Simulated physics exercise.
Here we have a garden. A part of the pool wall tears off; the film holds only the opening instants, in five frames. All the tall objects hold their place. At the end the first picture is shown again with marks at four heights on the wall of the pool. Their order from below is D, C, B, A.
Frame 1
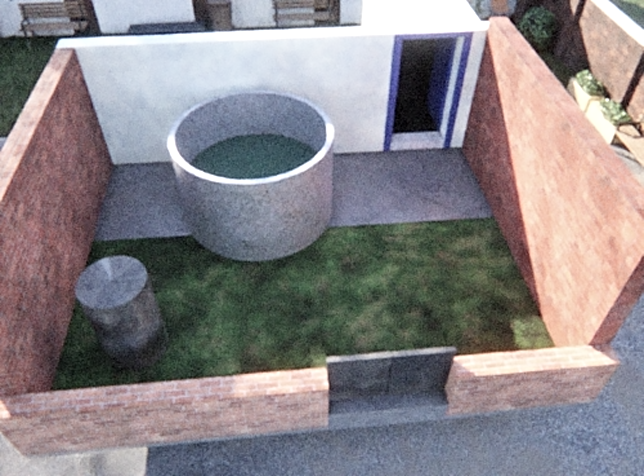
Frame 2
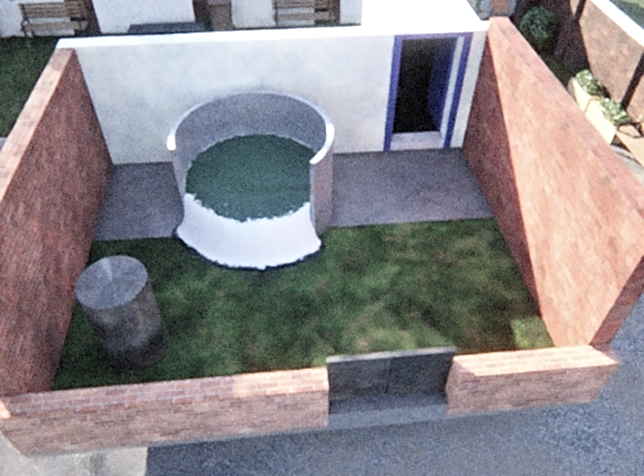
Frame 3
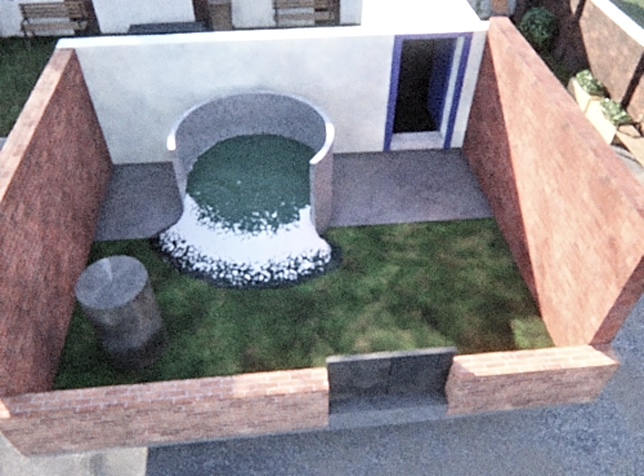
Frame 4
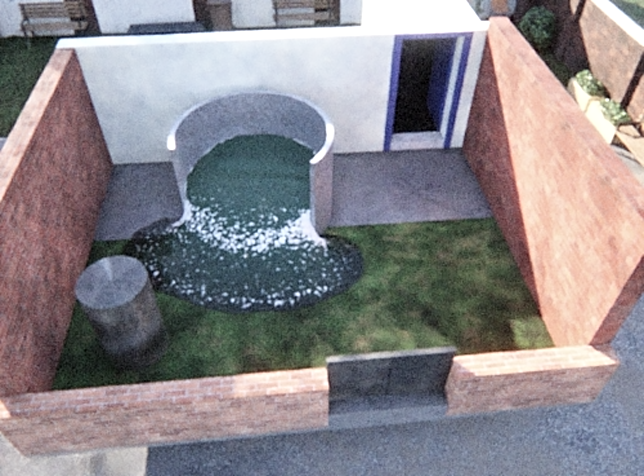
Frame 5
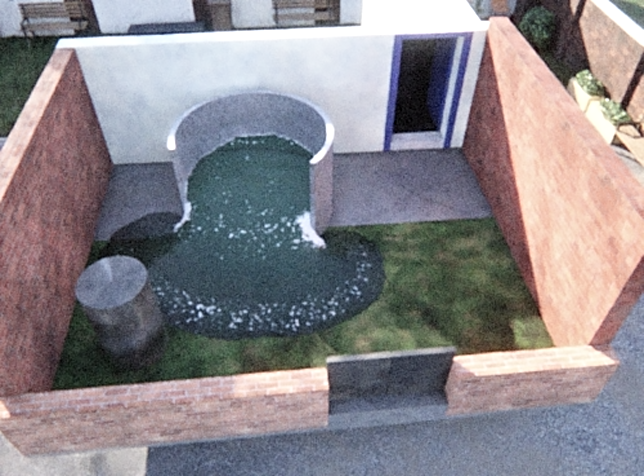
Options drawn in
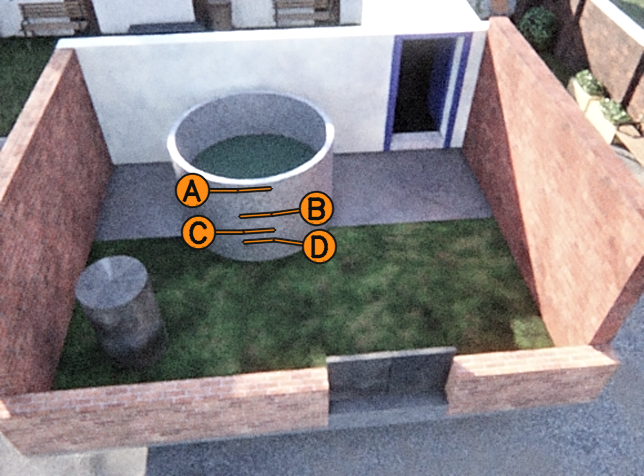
In the video, a round concrete pool of still green water stands in a walled garden, then its front side disappears and water pours out with white foam, spreading across the grass around the base of a grey cylinder.
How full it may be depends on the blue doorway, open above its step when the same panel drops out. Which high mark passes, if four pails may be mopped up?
The answer is level B.
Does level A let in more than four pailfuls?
Yes, that goes wrong.
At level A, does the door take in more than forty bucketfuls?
No, it does not.
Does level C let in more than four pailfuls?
No, not at all.
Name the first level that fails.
That is level A.
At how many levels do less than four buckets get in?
Three of them.
In orange, A at (253, 189); B at (256, 215); C at (258, 231); D at (259, 241); from the bottom up D, C, B, A.
Choosing A, about 14 bucketfuls get in.
Choosing B, a bucket or two gets in.
Choosing C, nothing gets over.
Choosing D, nothing gets over.
